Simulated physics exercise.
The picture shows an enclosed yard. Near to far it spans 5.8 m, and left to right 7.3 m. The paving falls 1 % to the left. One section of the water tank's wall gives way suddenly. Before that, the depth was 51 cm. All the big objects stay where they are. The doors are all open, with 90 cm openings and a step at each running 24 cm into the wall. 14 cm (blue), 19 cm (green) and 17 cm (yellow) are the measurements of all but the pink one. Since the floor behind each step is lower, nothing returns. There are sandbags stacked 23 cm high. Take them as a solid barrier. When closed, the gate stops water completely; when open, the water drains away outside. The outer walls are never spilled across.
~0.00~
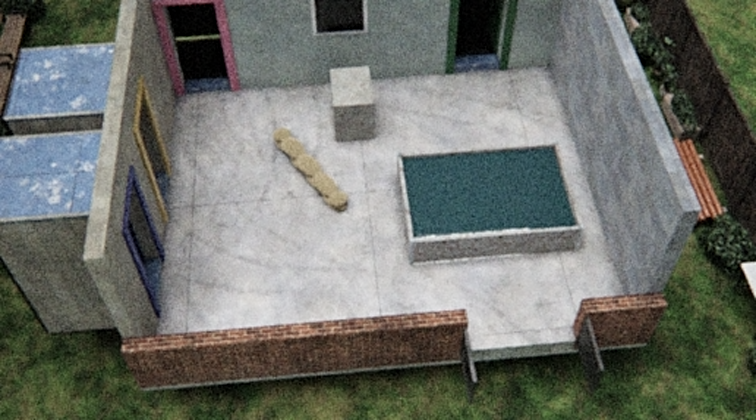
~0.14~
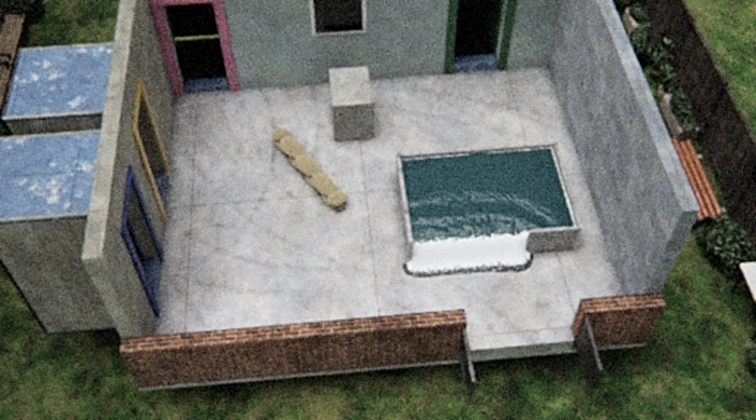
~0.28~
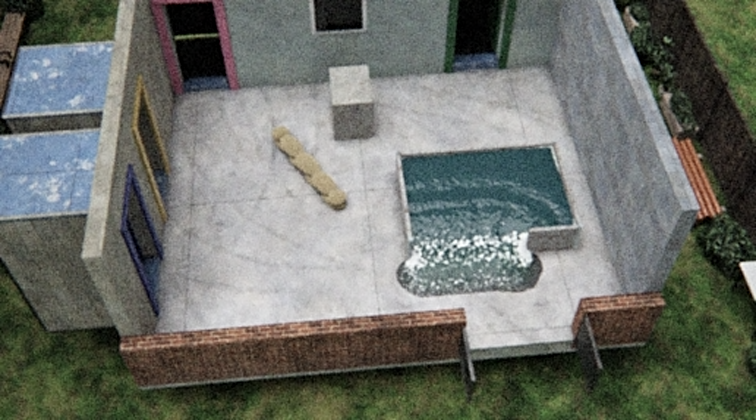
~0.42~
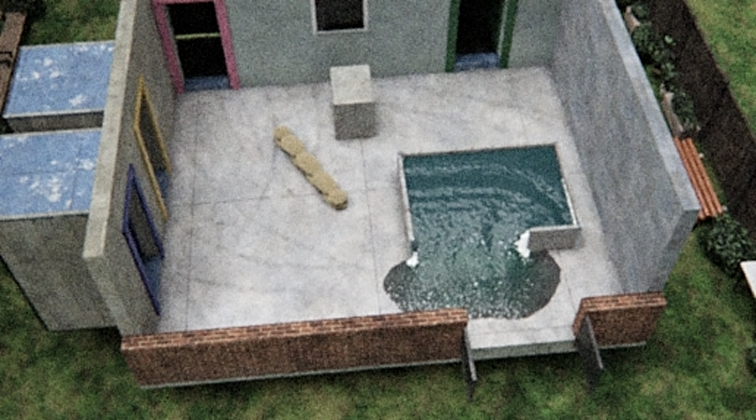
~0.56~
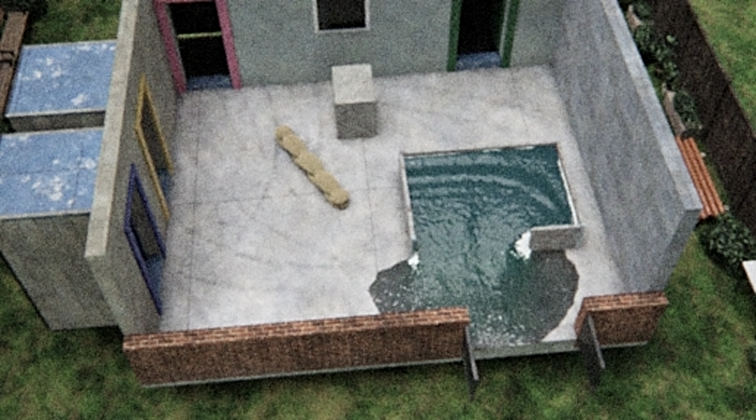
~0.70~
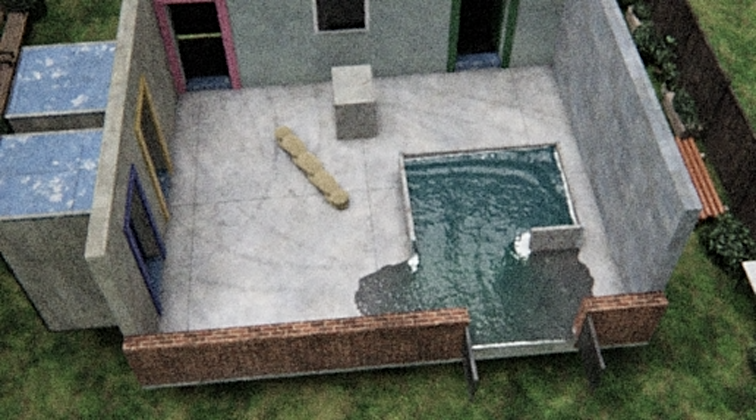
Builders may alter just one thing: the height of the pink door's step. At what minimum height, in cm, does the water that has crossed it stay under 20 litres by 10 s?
From about 7.5 cm.
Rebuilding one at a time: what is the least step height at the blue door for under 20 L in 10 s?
Blue: Roughly 11.5 cm.
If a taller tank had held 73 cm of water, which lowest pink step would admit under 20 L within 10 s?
Something near 12.0 cm should do.
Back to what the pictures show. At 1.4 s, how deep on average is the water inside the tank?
Average depth: Approx. 31 cm.
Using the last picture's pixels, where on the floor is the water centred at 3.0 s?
The water's centre is at about (422, 260).
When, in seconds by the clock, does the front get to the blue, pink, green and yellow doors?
Arrival: Blue 2.8 s, pink 5.5 s, green not in the 10 s, yellow 3.6 s.
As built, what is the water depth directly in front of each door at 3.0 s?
Centimetres: Blue = 17, pink = 0, green = 0, yellow = 0.
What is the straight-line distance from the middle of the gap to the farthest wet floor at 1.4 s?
About 3.2 metres out.
After 1.4 s water covers 15 % of the floor, deepest (38 cm) near (441, 326); it has not reached the pink door.
After 3.0 s water covers 30 % of the floor, deepest (26 cm) near (156, 363); it has not reached the pink door.
After 10.0 s water covers 60 % of the floor, deepest (10 cm) near (176, 107); 9 cm at the pink door, 0 litres in over its 12 cm step.
At the pink door as built, the water arrived by 5.3 s and peaked near 11 cm at 6.4 s.
Run again over the same 10 s with other heights there, 34 litres in over 6.5 cm, 7 litres over 9 cm. The limit of 20 litres is kept from about 7.5 cm up.
